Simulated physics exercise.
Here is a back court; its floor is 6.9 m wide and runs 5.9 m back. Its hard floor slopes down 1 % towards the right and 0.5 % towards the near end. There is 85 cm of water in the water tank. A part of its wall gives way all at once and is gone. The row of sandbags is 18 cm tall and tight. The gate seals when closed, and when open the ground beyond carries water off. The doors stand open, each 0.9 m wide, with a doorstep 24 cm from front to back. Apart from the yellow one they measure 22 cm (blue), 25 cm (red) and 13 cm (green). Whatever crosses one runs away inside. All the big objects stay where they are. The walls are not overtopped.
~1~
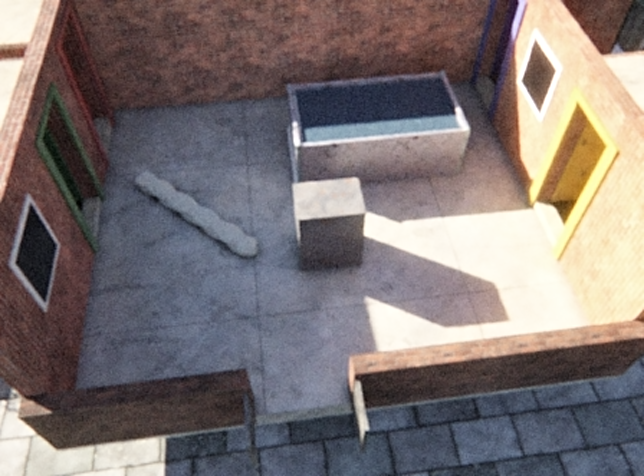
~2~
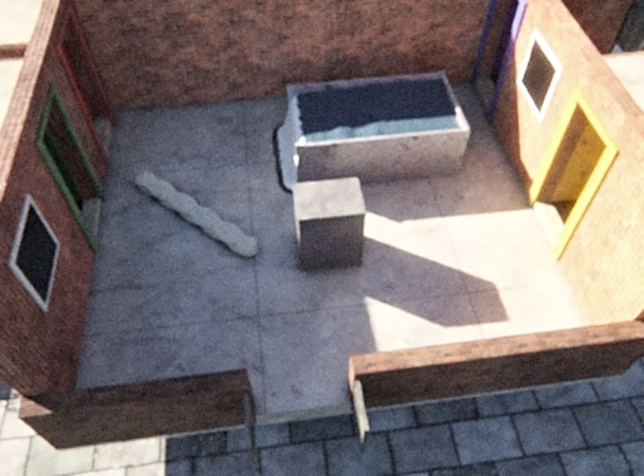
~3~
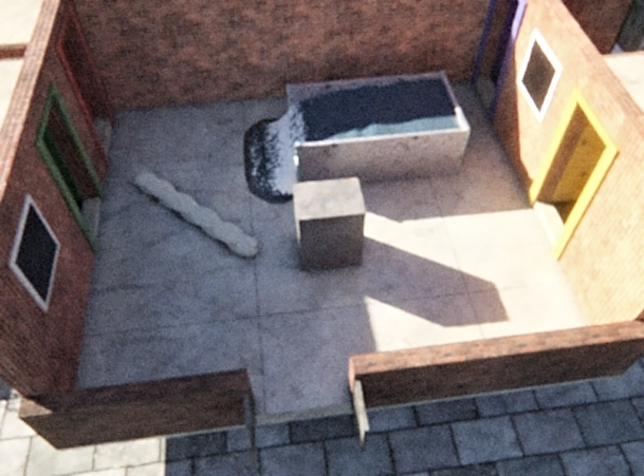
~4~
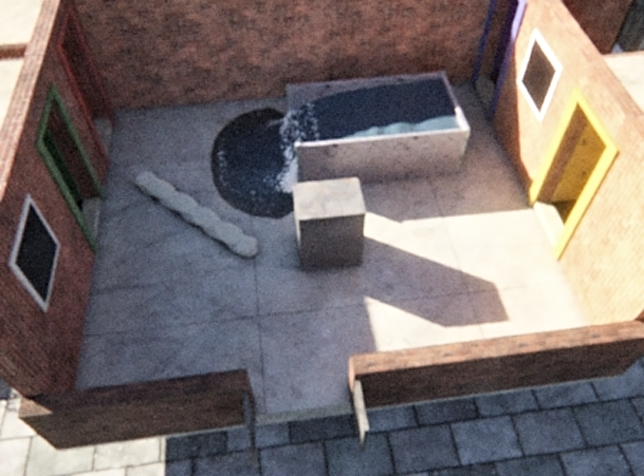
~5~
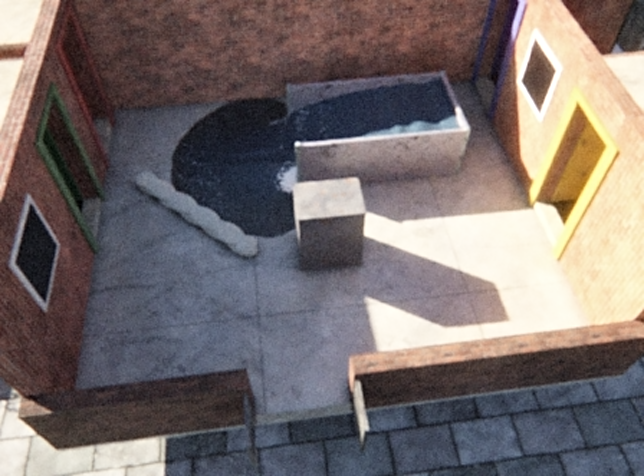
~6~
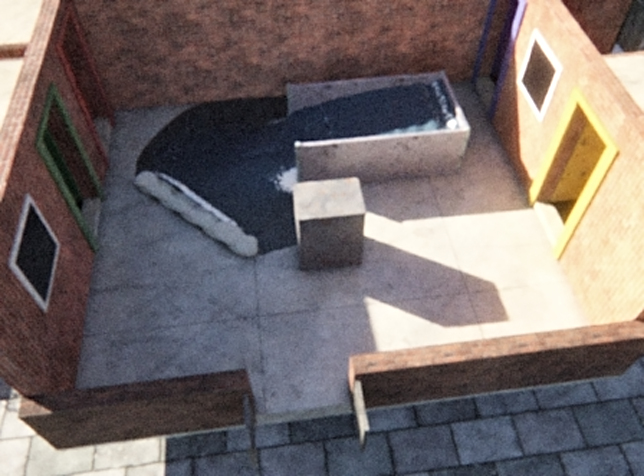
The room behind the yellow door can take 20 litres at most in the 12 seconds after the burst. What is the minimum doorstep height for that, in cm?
Some 11 cm above the ground.
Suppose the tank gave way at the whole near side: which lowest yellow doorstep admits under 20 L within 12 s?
Some 19 cm.
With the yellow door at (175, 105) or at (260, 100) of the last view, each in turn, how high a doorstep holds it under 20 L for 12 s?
Roughly 29 and 13.0 cm.
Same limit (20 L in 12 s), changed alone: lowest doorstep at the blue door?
Roughly 17 cm at blue.
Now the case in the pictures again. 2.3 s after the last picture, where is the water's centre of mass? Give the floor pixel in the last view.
Around (234, 168).
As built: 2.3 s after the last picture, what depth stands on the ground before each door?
Depths in cm: Blue 0, yellow 0, red 37, green 18.
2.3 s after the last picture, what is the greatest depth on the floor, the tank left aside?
About 40 cm.
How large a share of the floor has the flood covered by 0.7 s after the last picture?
Some 30 per cent of it.
Then, 0.7 s after the last picture water covers 30 % of the floor, deepest (44 cm) near (109, 155); it has not reached the yellow door.
Then, 2.3 s after the last picture water covers 45 % of the floor, deepest (40 cm) near (108, 162); it has not reached the yellow door.
Then, 11.3 s after the last picture water covers 95 % of the floor, deepest (14 cm) near (588, 354); 11 cm at the yellow door, 9 litres in over its 13 cm doorstep.
At the yellow door as built, the water peaked near 16 cm, 8.3 s after the last picture.
Run again over the same 12 s with other heights there, 41 litres in over 9 cm, 14 litres over 12 cm. The limit of 20 litres is kept from about 11 cm up.
